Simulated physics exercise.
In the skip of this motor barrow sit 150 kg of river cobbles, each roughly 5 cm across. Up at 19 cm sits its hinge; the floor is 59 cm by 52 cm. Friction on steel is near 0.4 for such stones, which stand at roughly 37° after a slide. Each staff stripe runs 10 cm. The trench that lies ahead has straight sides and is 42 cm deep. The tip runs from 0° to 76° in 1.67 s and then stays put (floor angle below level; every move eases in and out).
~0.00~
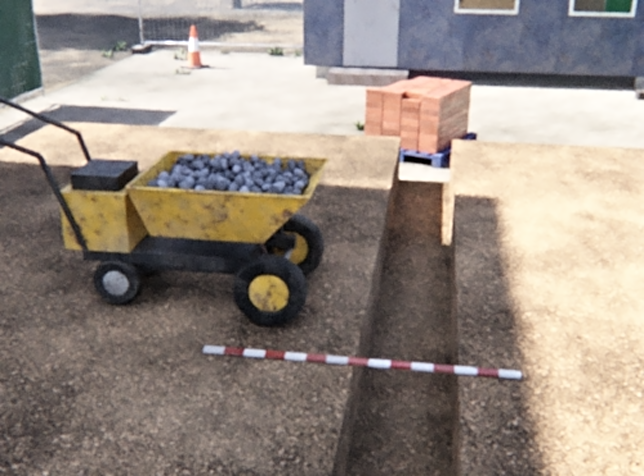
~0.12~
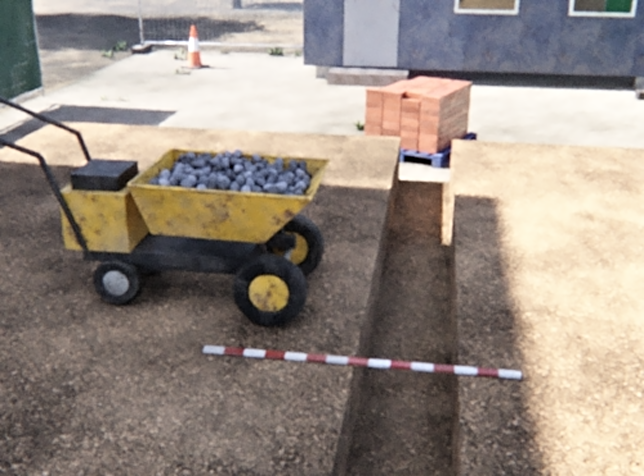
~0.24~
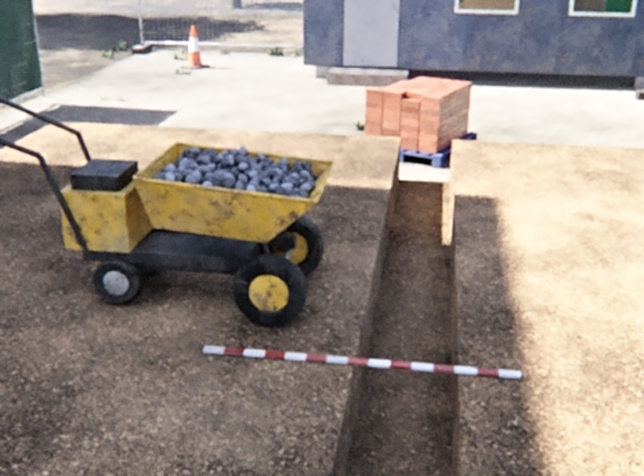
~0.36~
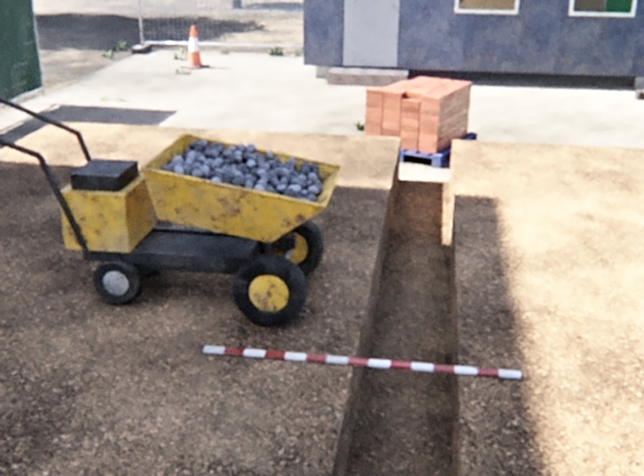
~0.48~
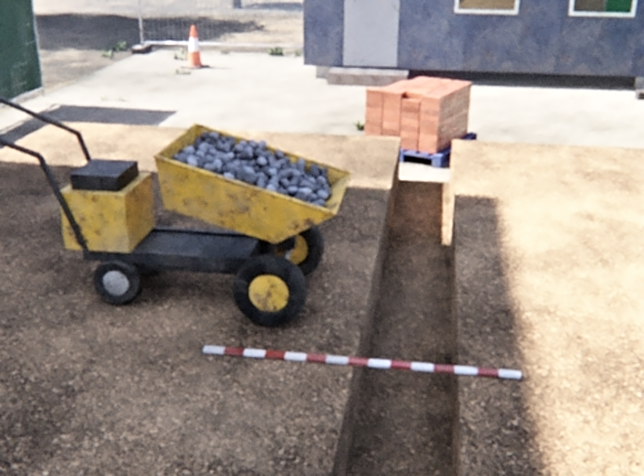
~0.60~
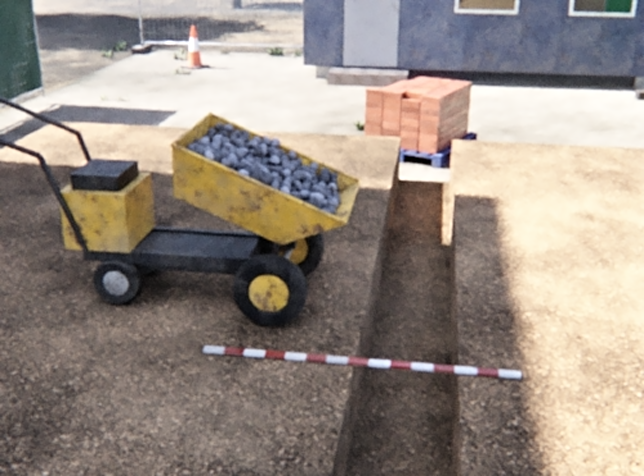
Yellow motor barrow's skip full of grey cobbles tilting steadily forward to the right beside a straight-sided trench, its wheels staying still.
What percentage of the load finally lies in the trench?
About 100 per cent.
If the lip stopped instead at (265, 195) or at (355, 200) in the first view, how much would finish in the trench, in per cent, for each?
Estimates: 90 % then 55 %.
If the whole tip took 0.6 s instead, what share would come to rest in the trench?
Probably about 85 in a hundred.
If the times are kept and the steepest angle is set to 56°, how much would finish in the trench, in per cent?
With that change, near 80 per cent.
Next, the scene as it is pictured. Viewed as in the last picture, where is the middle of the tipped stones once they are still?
Somewhere around (418, 363) in the last picture.
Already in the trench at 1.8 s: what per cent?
About 80 per cent by then.
After 1.2 s the floor is at 64°; 97 % in the skip, 3 % in the trench; the foremost stones are at (407, 296).
After 1.8 s the floor is at 76°; 22 % in the skip, 78 % in the trench; the foremost stones are at (451, 350).
After 2.1 s the floor is at 76°; 4 % in the skip, 96 % in the trench; the foremost stones are at (449, 347).
After 4.1 s the floor is at 76°; 0 % in the skip, 100 % in the trench; the foremost stones are at (449, 356).
